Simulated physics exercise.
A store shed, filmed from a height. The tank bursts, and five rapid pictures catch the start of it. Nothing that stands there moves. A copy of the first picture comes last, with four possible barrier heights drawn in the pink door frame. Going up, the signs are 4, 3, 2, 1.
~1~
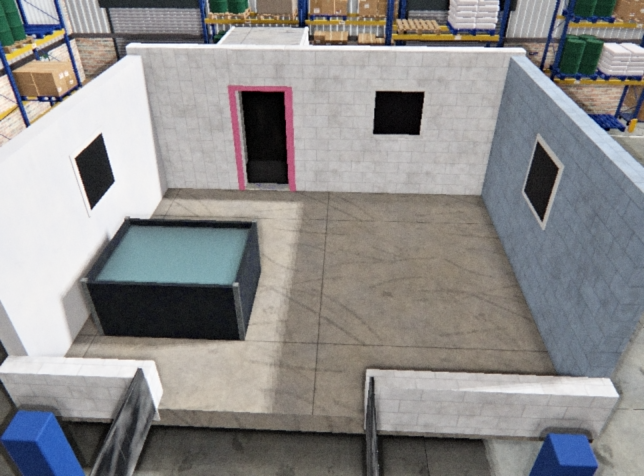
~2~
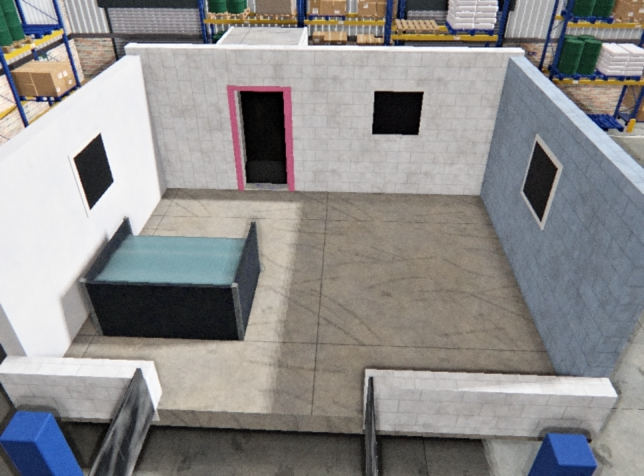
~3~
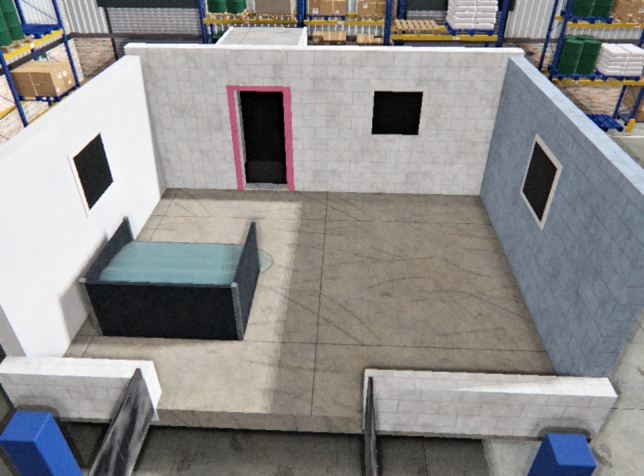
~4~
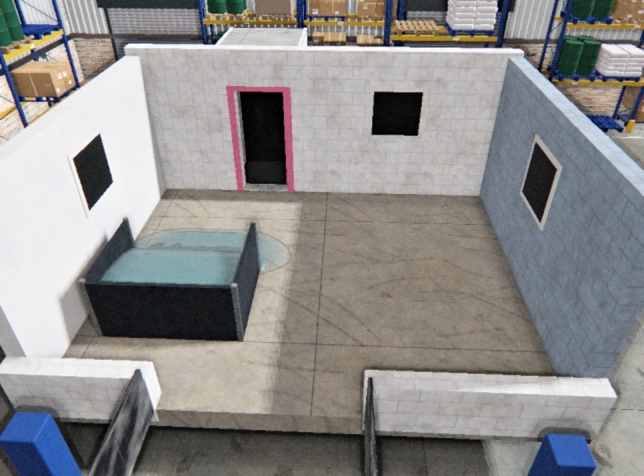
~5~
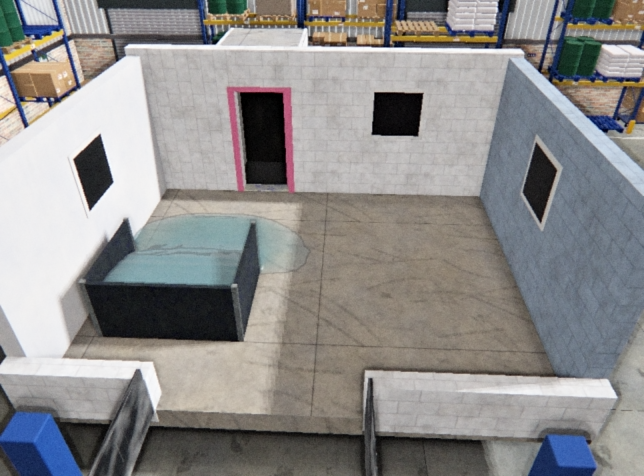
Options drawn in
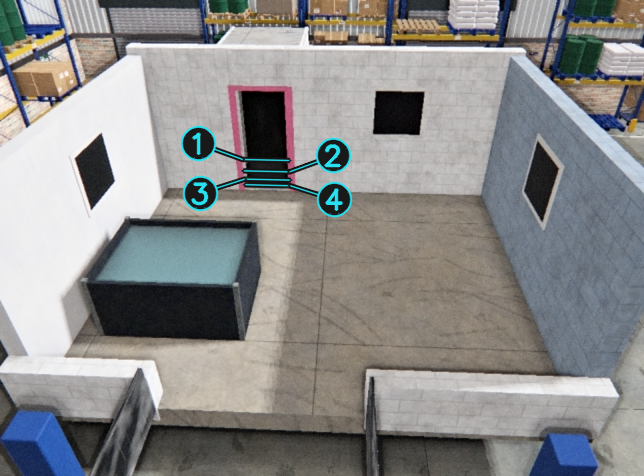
Store shed seen from above, a tank's back wall disappearing and pale blue water spreading out behind it across the concrete floor.
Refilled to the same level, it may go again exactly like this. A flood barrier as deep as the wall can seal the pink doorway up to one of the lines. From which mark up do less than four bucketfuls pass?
2 is the one.
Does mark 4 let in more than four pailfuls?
Yes.
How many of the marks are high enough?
Two.
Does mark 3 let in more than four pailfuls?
Yes, it does.
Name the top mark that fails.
The answer is 3.
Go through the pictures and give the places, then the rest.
Water in the tank at rest, its middle at (177, 254); foot of the pink doorway at (268, 190); open gate at (259, 362).
Water covers 2 % of the ground, its front hidden from here.
Water covers 5 % of the ground and shows as far out as (267, 260).
Water covers 10 % of the ground and shows as far out as (282, 261).
Water covers 15 % of the ground and shows as far out as (282, 227).
On the marked copy, 1 at (265, 159); 2 at (266, 171); 3 at (267, 179); 4 at (267, 185); from the bottom up 4, 3, 2, 1.
Choosing 1, nothing gets over.
Choosing 2, a splash gets over, under a bucket.
Choosing 3, about 11 bucketfuls get in.
Choosing 4, dozens of bucketfuls pour in.
